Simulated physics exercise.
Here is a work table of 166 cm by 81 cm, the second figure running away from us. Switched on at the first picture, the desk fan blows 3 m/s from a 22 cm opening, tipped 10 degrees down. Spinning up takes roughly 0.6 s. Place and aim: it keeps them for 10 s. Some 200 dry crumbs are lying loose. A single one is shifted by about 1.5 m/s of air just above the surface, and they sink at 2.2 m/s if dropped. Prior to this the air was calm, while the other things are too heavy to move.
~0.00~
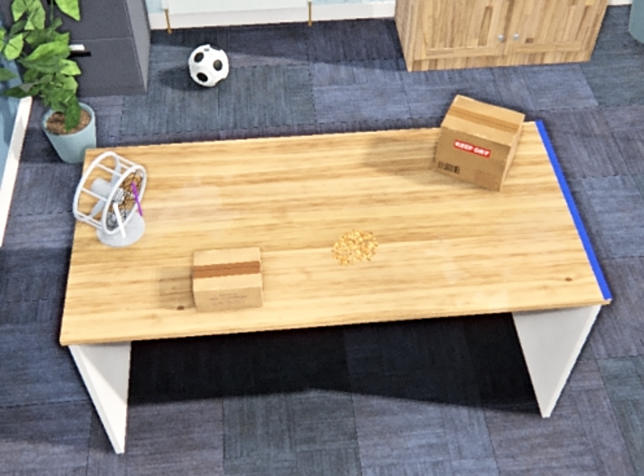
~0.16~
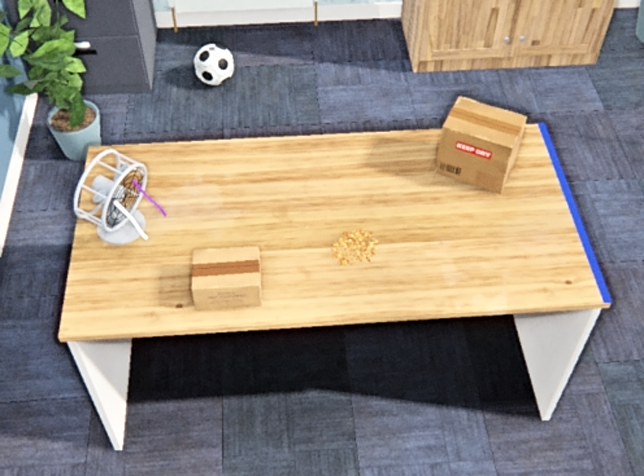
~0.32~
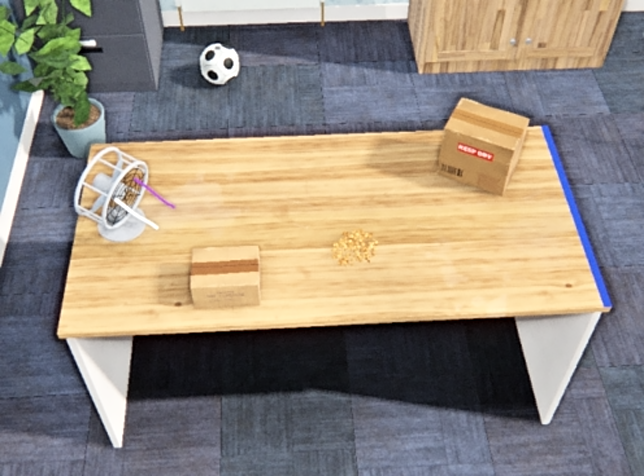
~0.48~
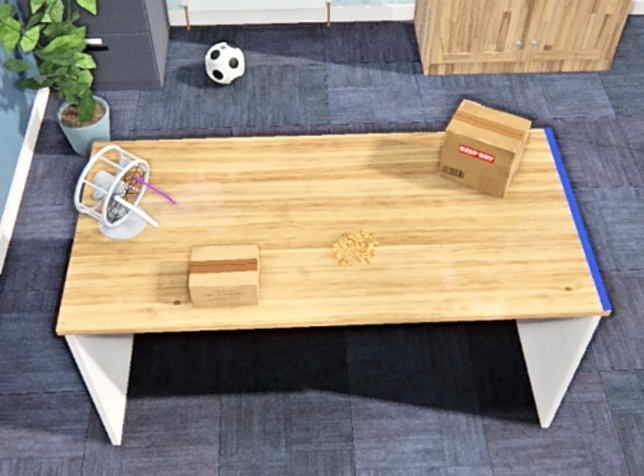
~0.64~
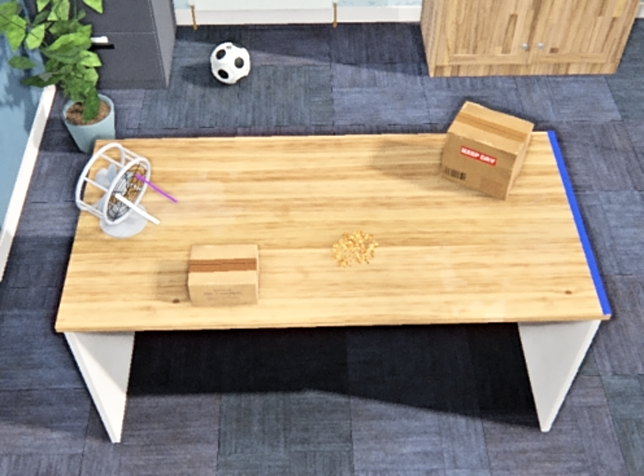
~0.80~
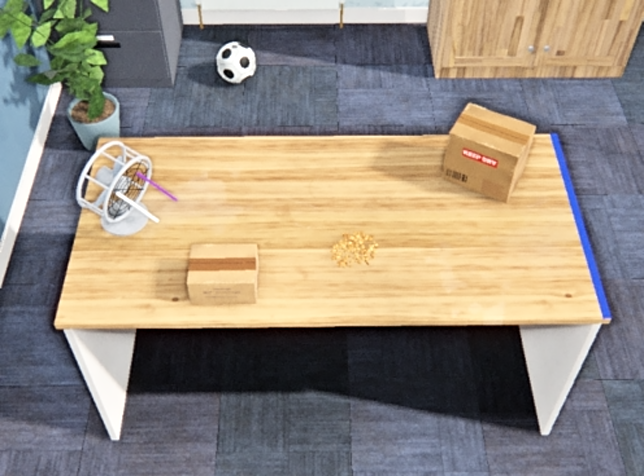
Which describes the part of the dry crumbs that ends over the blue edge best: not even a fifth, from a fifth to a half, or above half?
I figure the part over that edge ends up larger than the rest.
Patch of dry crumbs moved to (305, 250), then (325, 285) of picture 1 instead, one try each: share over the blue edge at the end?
Roughly 90 %, then 4 %.
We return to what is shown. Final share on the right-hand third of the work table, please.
Near 2 %.
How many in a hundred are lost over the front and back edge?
0 % front, 0 % back.
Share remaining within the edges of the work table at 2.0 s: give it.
I reckon some 5 %.
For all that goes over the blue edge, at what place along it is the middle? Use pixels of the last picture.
The halfway point of the crossings is around (597, 272) in the last picture.
After 2.0 s the count stands so, 94 % are over the blue edge.
After 3.2 s the count stands so, 96 % are over the blue edge.
After 5.5 s the count stands so, 96 % are over the blue edge.
After 10.0 s, at the end, 98 % are over the blue edge.
